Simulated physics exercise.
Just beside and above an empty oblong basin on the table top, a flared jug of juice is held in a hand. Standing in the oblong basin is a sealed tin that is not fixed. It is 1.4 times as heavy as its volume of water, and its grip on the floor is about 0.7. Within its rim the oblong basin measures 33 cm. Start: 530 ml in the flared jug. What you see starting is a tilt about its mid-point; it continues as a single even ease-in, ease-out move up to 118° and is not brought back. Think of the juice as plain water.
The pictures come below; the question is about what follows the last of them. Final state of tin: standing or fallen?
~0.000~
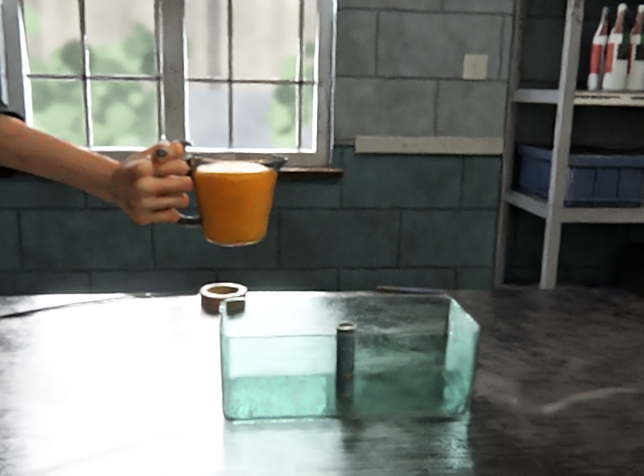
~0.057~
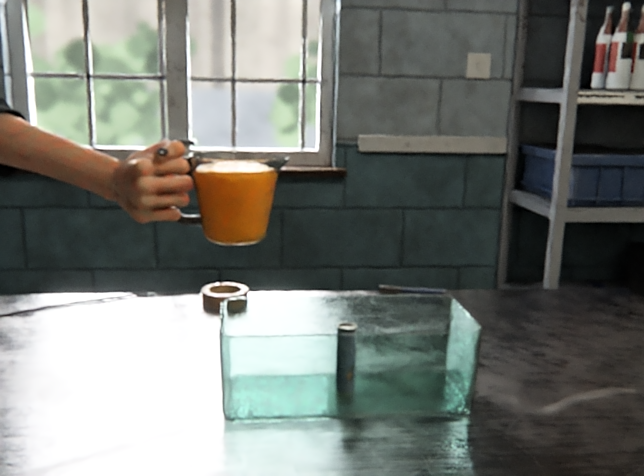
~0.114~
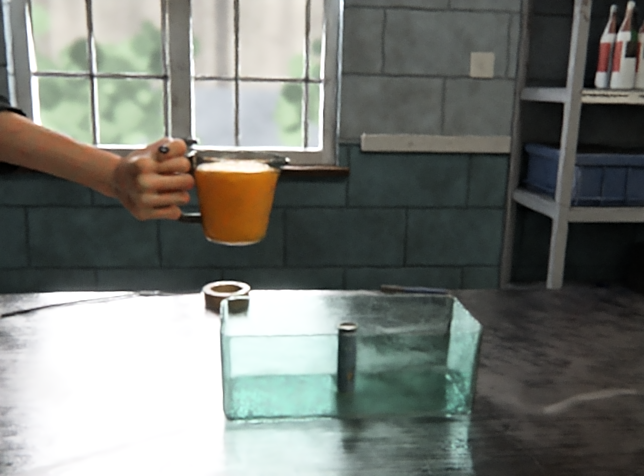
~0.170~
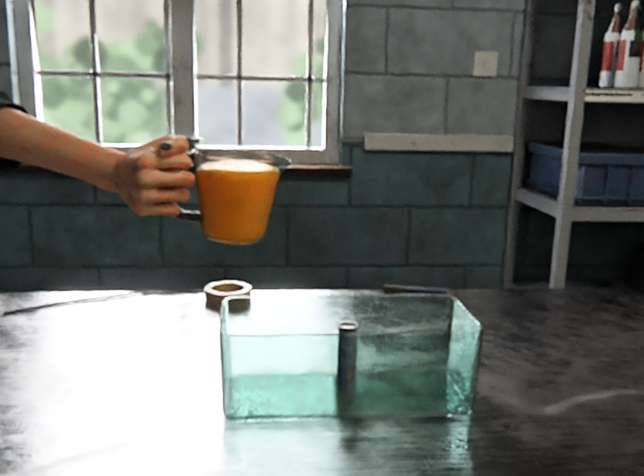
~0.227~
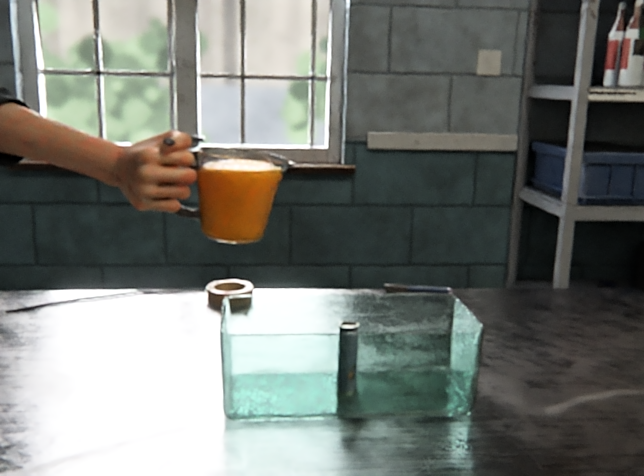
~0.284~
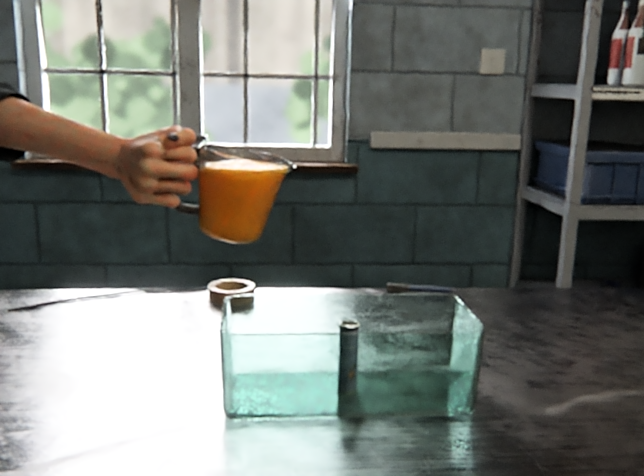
My guess is it's going to keel over.
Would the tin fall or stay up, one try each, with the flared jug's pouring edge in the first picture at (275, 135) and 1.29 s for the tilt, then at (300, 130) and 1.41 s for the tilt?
Run one: It tumbles. Run two: It does not tip.
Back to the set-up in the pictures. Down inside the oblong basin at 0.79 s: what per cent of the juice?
About 10%.
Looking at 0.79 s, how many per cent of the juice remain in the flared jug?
Close to 68 percent of the liquid remains at that time.
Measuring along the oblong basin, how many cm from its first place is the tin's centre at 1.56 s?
It has moved some 8 cm.
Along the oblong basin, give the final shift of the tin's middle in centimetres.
Around 8.0 cm.
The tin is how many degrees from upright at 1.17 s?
Looks like some 0 degrees from vertical upright.
After 0.79 s the tilt is 66° and 68 per cent is still to pour; the tin stands where it began.
After 1.17 s the tilt is 105° and 8 per cent is still to pour; the tin stands 2 cm from where it began.
After 1.56 s the tilt is 118° and 0 per cent is still to pour; the tin lies on its side.
After 1.98 s the tilt is 118° and 0 per cent is still to pour; the tin lies on its side.
In the end the tin lies on its side.
